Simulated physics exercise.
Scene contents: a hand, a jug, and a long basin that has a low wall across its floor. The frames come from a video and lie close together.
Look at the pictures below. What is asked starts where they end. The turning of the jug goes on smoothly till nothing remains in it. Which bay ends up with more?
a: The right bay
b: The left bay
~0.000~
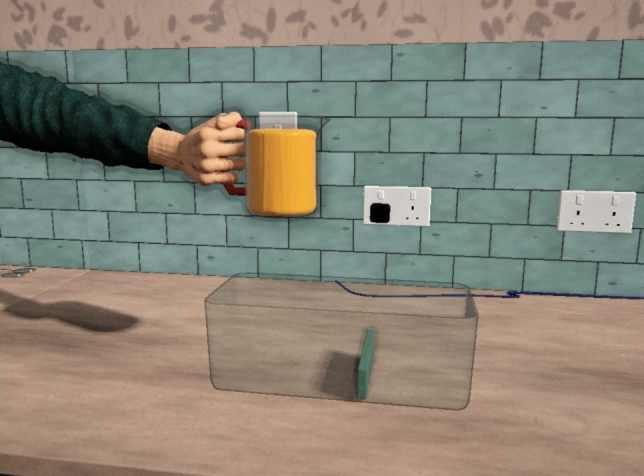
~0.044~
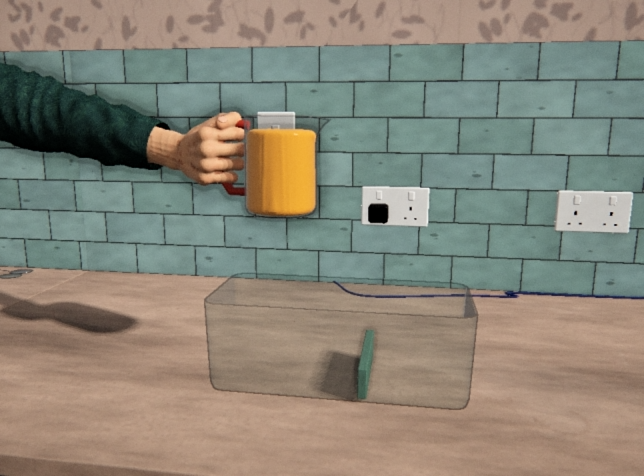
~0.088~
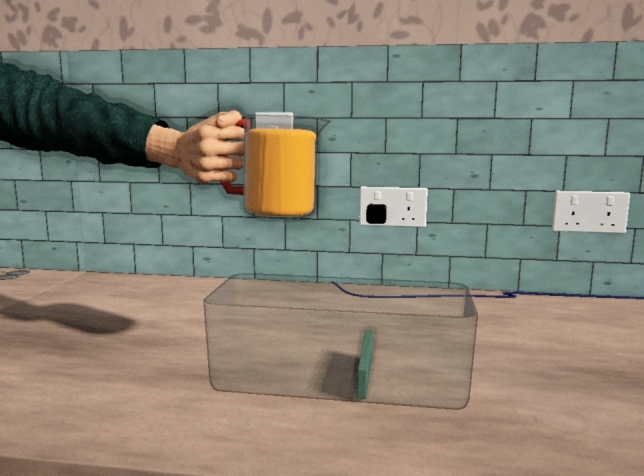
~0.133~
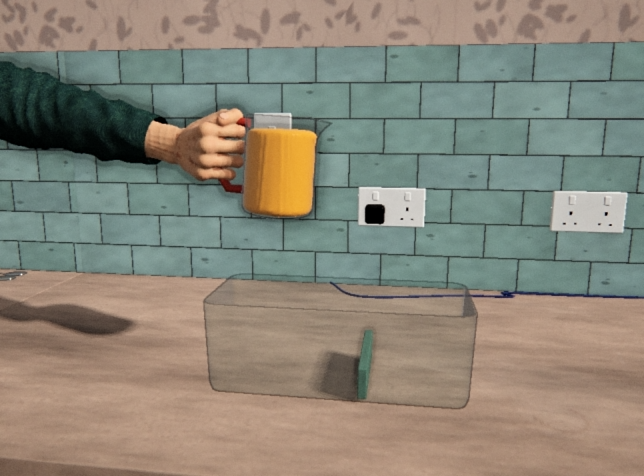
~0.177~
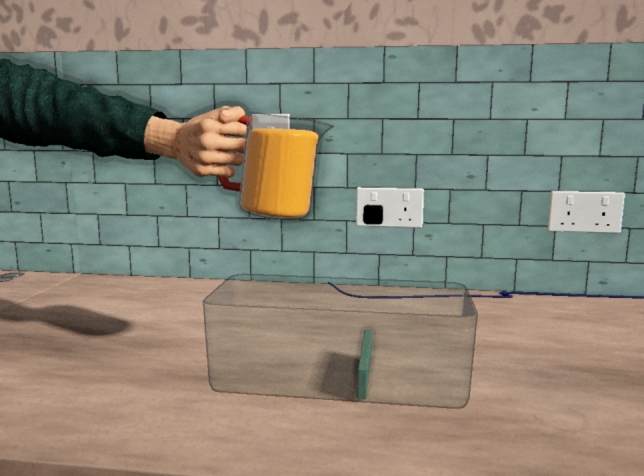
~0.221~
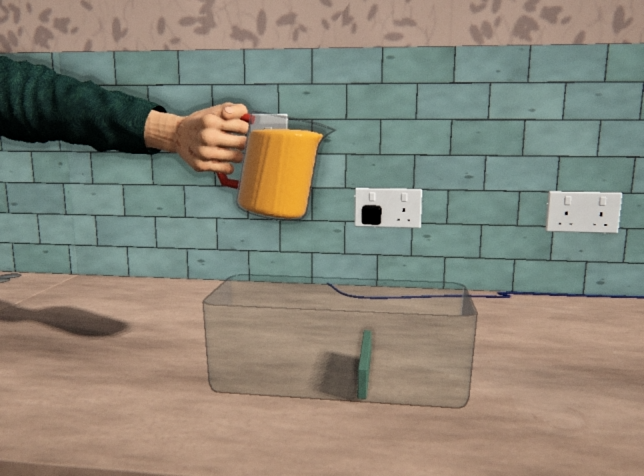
a, the right bay.
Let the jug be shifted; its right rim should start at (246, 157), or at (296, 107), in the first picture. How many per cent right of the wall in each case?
It would come to near 5 per cent, and then near 35 per cent.
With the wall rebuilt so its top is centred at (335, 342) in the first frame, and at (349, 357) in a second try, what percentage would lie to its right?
Case 1: 95 %; case 2: 85 %.
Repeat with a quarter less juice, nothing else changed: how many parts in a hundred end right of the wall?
It comes to near 85 per cent.
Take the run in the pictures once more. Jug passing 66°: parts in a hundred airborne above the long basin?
It comes to 15 per cent or so.
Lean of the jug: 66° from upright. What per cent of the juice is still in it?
Roughly 85 percent.
By 0.62 s the tilt is 66° and 85 per cent is still to pour, 0 is left of the wall and 2 right of it.
By 0.92 s the tilt is 99° and 37 per cent is still to pour, 1 is left of the wall and 37 right of it.
By 1.23 s the tilt is 104° and 6 per cent is still to pour, 6 is left of the wall and 81 right of it.
By 1.56 s the tilt is 104° and 0 per cent is still to pour, 9 is left of the wall and 89 right of it.
At rest 10 per cent lies left of the wall, 89 right of it and 1 outside.
